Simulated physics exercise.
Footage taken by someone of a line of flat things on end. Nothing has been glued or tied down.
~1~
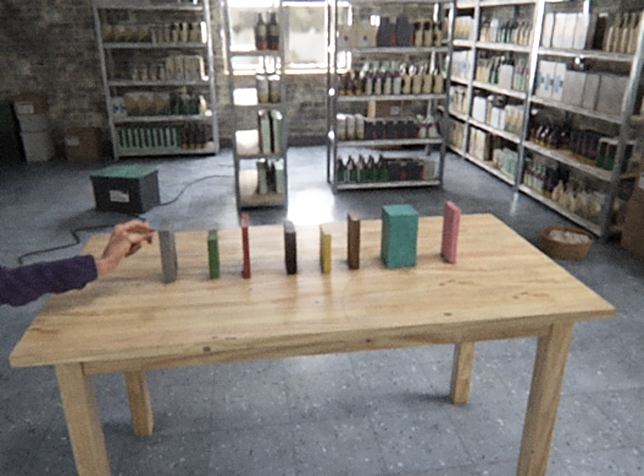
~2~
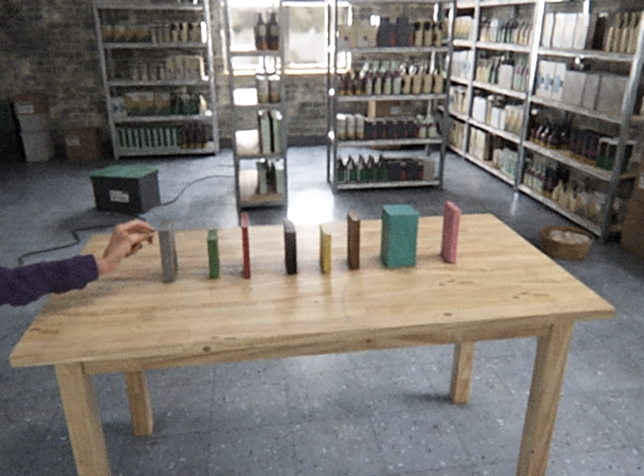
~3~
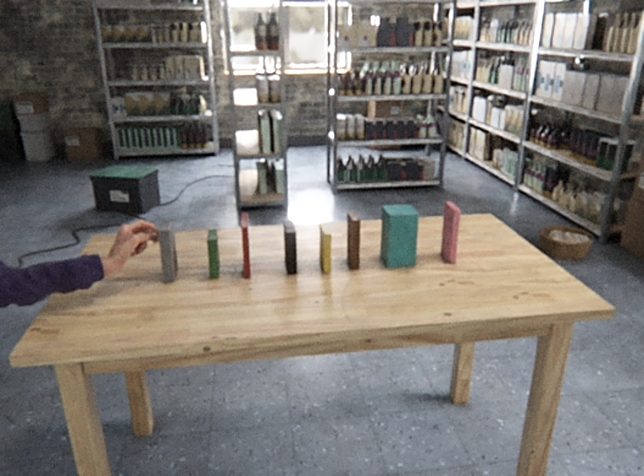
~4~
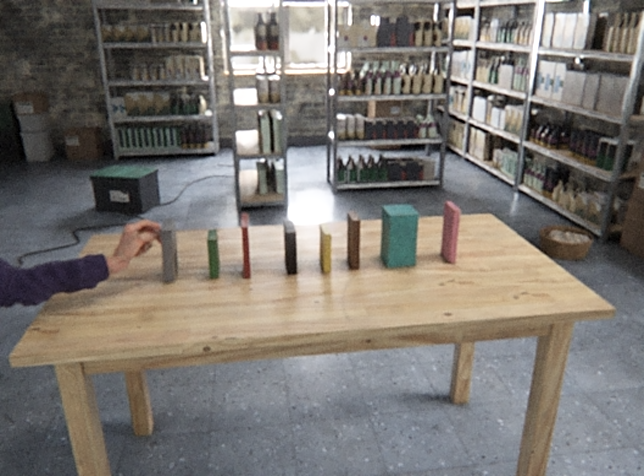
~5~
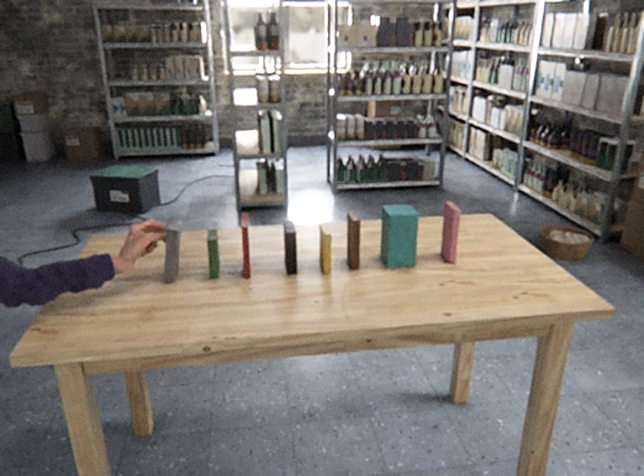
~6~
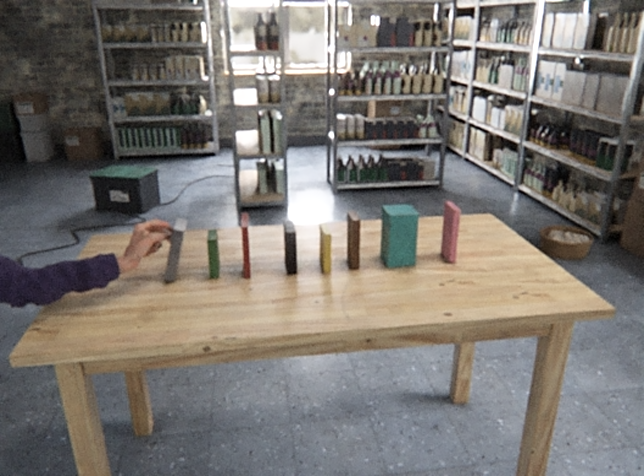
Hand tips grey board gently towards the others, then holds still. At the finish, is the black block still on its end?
No.
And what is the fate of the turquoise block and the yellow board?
So the turquoise block does not fall, and the yellow board comes down.
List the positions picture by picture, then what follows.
Black block (290, 247); brown block (354, 240), in the first picture.
Yellow board (325, 247); red block (246, 246), in the second picture.
Green board (214, 254); brown block (354, 240), in the third picture.
Grey board 2° over; turquoise block (399, 236); yellow board (325, 247), in the fourth picture.
Grey board 9° over; red block (246, 246); green board (214, 254), in the fifth picture.
Grey board 15° over; black block (290, 247); brown block (354, 240), in the sixth picture.
Then, 0.30 s later than the last frame, grey board 59° over; green board tilted by 29°.
Then, 0.50 s later than the last frame, grey board 77° over; black block tilted by 33° near (304, 247); red block tilted by 63°; green board tilted by 73°.
Then, 0.60 s later than the last frame, grey board 77° over; black block tilted by 62° near (314, 253); red block tilted by 74°; green board on its side.
Then, 1.20 s later than the last frame, grey board 77° over; black block tilted by 71° near (316, 255); red block on its side; green board on its side.
When it is over, lying over on the table, black block, yellow board, red block and green board; left askew, brown block; turquoise block as before. End places, in pixels of the last picture, black block near (316, 255).
